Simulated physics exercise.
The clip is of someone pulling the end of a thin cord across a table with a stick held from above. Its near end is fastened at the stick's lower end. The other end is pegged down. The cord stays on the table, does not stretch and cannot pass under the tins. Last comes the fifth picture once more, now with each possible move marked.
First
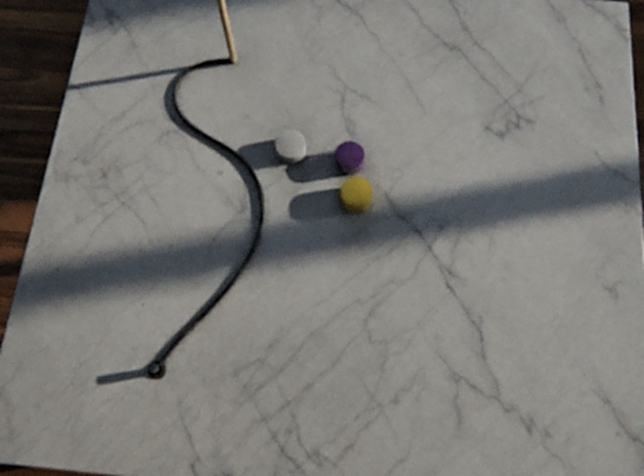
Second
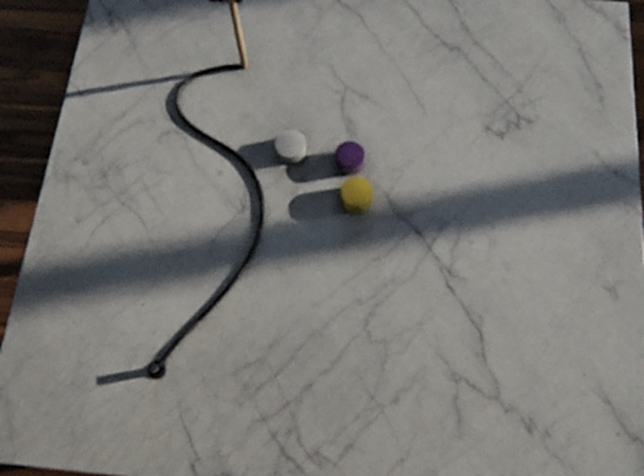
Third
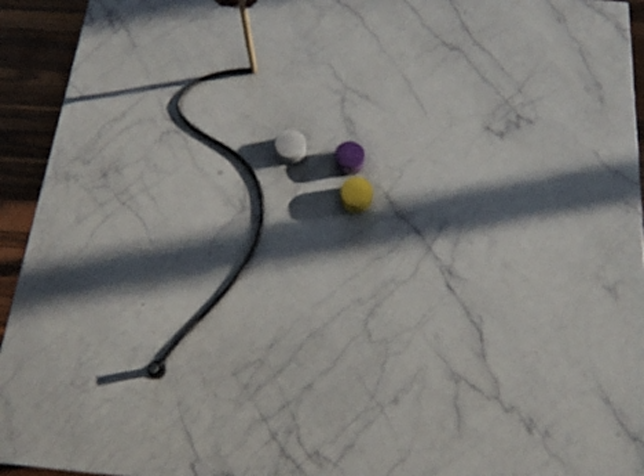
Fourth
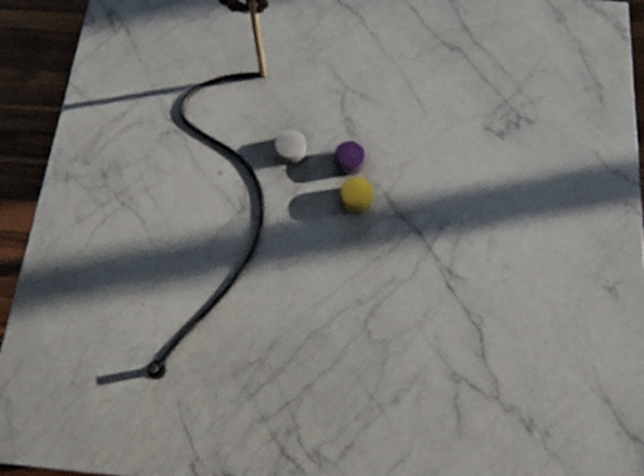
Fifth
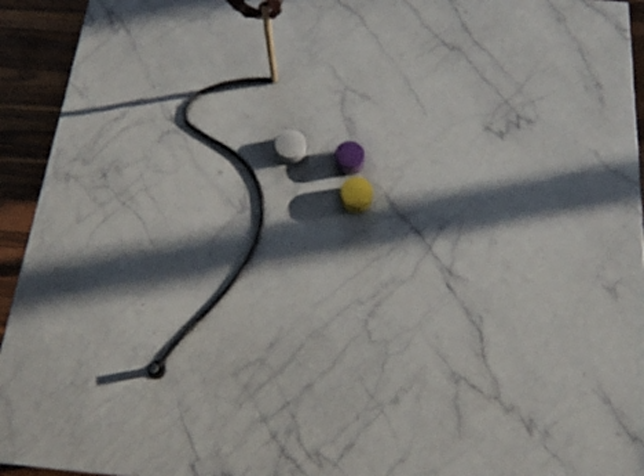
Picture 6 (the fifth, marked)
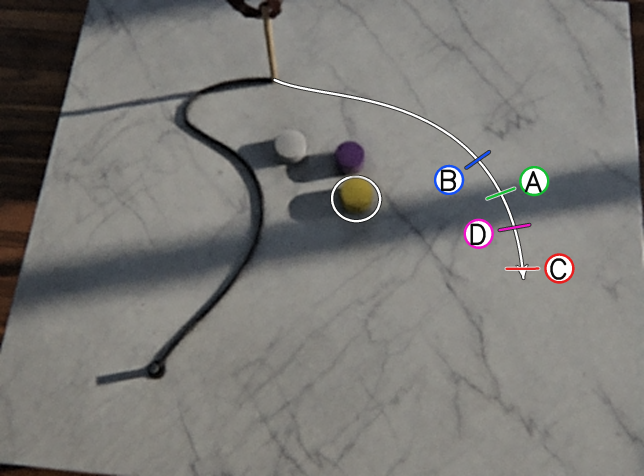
The video shows a hand with a stick dragging the upper end of a curved dark cord a short way right and slightly down a marbled table, while its pegged lower end and the white, purple and yellow tins stay still.
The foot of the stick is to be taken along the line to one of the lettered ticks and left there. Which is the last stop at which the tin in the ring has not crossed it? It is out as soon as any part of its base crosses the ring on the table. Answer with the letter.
No farther than A.
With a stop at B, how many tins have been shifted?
One.
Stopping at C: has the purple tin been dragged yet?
Yes.
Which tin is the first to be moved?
White.
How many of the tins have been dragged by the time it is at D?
By then, three.
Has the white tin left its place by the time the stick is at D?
Yes.
On the marked copy, A at (501, 193); B at (478, 160); C at (523, 269); D at (514, 228); the ring at (356, 199); the route from (274, 80) via (444, 131) to (523, 278).
With A. Early on, foot of the stick (362, 100); yellow tin (356, 195).
Further on, foot of the stick (449, 135); yellow tin (356, 195).
At the end, foot of the stick (501, 194); purple tin (353, 171); yellow tin (357, 199); white tin (322, 184); the yellow tin is still in its ring.
As for the rest, B is safe but short; C drags the ringed tin to (363, 232); D drags the ringed tin to (361, 215).
